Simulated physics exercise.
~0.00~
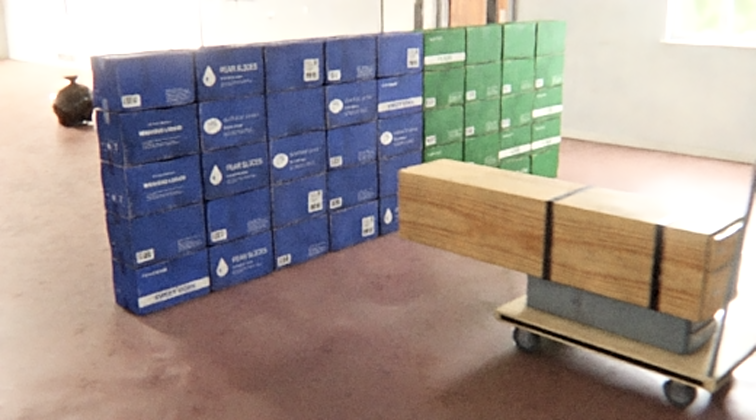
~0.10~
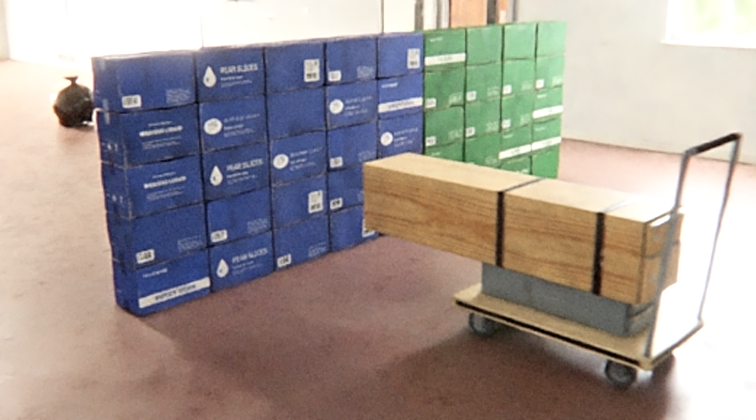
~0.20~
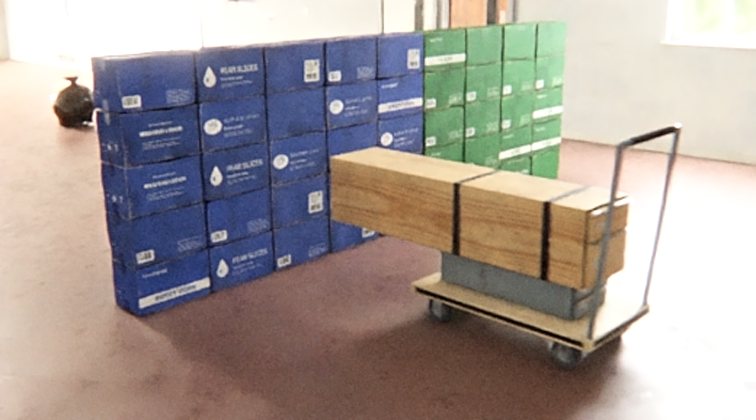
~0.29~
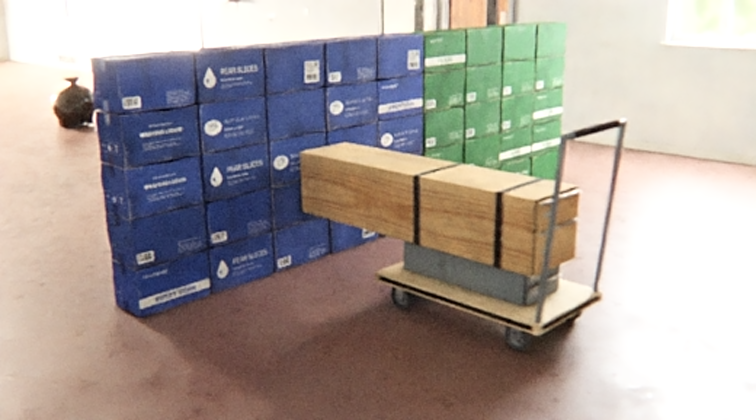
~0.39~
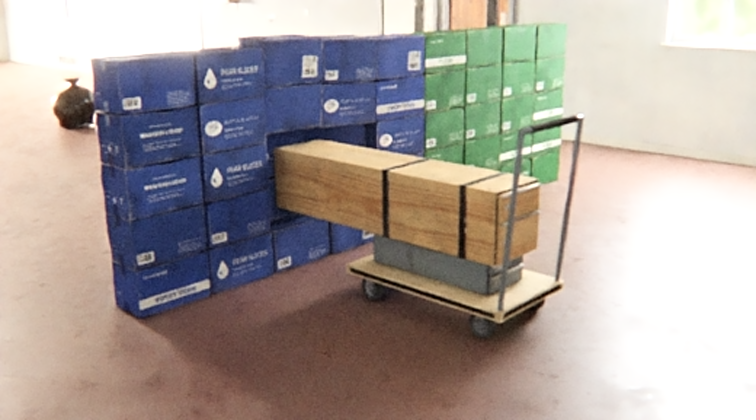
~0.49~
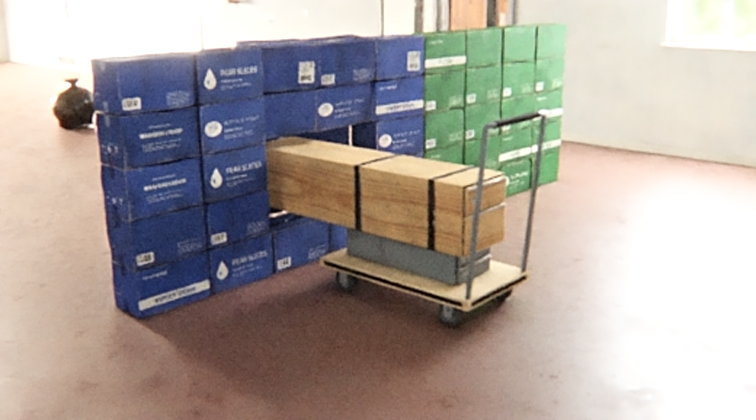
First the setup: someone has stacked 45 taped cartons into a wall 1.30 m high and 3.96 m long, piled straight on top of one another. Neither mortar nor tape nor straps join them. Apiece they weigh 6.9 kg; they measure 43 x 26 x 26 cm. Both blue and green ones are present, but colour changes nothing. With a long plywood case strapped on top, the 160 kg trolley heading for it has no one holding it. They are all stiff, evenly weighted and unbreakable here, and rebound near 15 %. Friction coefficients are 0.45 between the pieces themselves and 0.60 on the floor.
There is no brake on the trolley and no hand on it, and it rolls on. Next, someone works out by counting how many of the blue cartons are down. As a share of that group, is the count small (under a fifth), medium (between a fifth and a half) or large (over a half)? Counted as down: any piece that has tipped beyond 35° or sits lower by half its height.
It is medium.
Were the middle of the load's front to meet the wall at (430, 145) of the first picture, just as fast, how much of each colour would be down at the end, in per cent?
That would leave green at 20 % and blue at 20 %.
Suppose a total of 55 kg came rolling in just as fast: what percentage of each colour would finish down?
Green 0, blue 30 per cent.
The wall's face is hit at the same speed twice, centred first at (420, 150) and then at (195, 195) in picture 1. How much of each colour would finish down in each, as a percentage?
You'd get green at 20 followed by 0, and blue at 10 followed by 30 percent.
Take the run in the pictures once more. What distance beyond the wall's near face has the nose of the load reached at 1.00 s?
Around 120 cm beyond.
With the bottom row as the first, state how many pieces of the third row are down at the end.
That row ends with 2 down.
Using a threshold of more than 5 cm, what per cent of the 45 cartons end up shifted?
The shifted ones make up 20 per cent.
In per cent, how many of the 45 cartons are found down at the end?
Something close to 15 percent of them.
Around 0.70 s, load 76 cm past the wall's line, still rolling; 2 of the 25 blue cartons down (2 of 45 in all colours); top blue carton unmoved.
Around 1.00 s, load 1.20 m past the wall's line, still rolling; 7 of the 25 blue cartons down (7 of 45 in all colours); top blue carton unmoved.
Around 1.70 s, load 1.91 m past the wall's line, still rolling; 7 of the 25 blue cartons down (7 of 45 in all colours); top blue carton unmoved.
Finally (2.9 s), load 2.33 m past the wall's line, stopped; 7 of the 25 blue cartons down (7 of 45 in all colours); top blue carton unmoved; top green carton unmoved. That is 28 per cent. Seen by the last camera, middles, top blue carton near (140, 83), top green carton near (432, 52).
